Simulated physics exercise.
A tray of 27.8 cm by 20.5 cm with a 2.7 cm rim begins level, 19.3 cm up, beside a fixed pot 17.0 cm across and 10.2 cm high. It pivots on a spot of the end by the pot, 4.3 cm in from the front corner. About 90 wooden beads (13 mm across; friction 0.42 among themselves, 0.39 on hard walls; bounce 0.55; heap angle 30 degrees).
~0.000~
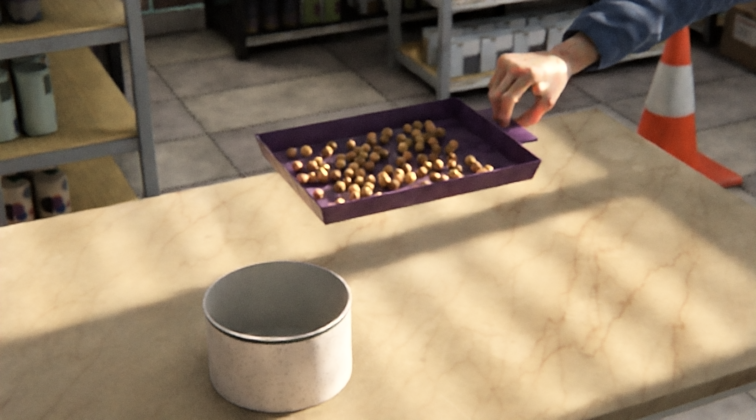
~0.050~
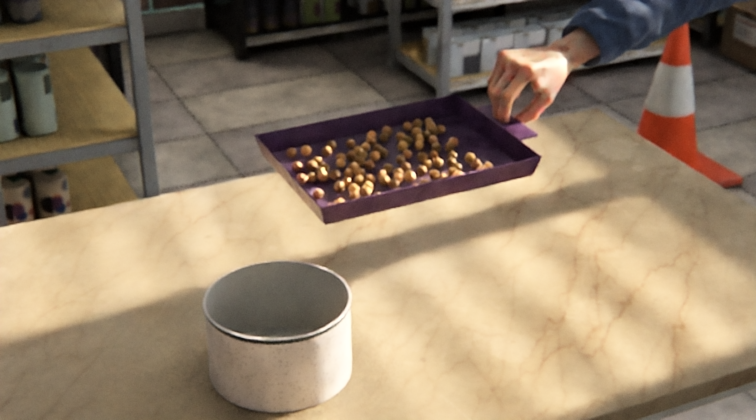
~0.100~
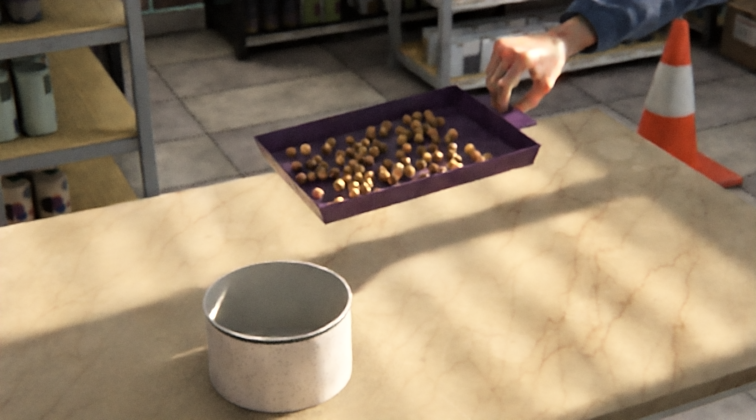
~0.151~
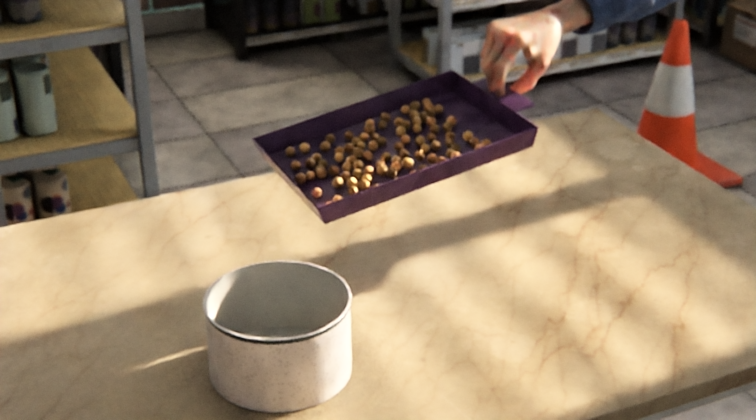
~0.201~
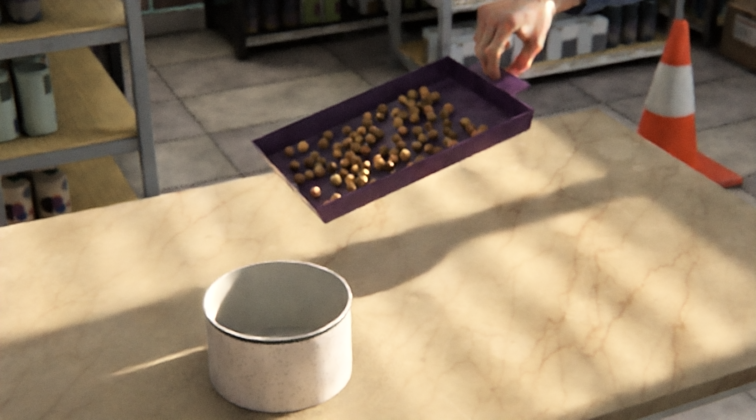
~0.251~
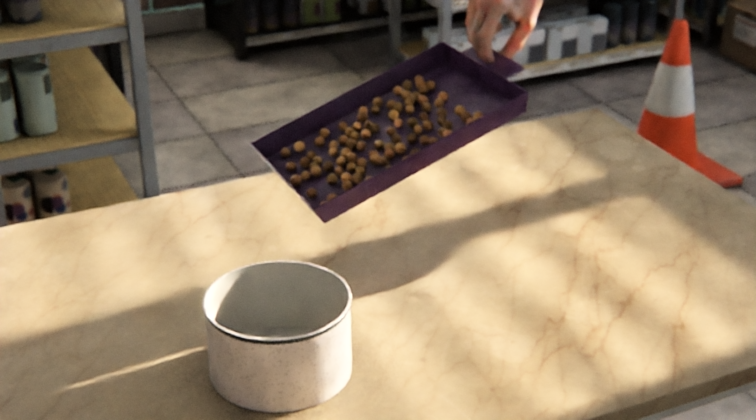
A purple tray scattered with small round brown pieces is held above a pale, veined tabletop, seen from slightly above in a room with shelves and a tiled floor. A whitish round pot sits below at the left, and an orange-and-white cone stands behind at the right. The blue-sleeved hand gripping the tray's far-right end lifts it, slowly then faster, tilting it leftward while the view stays still.
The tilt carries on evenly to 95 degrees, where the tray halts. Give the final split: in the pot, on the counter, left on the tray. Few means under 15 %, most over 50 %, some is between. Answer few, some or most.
Pot: Some, counter: Most, tray: Few.
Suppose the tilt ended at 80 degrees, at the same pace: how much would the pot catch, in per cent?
In that case some 5 per cent.
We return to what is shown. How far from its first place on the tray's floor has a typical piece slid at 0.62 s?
Some 10 cm.
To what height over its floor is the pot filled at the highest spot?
Some 1.5 cm.
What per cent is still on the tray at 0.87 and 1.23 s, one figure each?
In turn: 80, 25.
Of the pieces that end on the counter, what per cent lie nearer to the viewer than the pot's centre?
Some 0 per cent.
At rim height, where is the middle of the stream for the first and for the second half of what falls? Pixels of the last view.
At about (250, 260), then at (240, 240).
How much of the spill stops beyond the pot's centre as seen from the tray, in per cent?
Some 70 per cent.
Then, at 0.62 s, tilt 56 degrees; the tray holds 100 %, the pot 0 %.
After 0.87 s, tilt 81 degrees; the tray holds 80 %, the pot 0 %.
After 1.23 s, tilt 95 degrees; the tray holds 25 %, the pot 20 %.
At rest (2.6 s), pot 30 %, counter 75 %, tray 0 %.
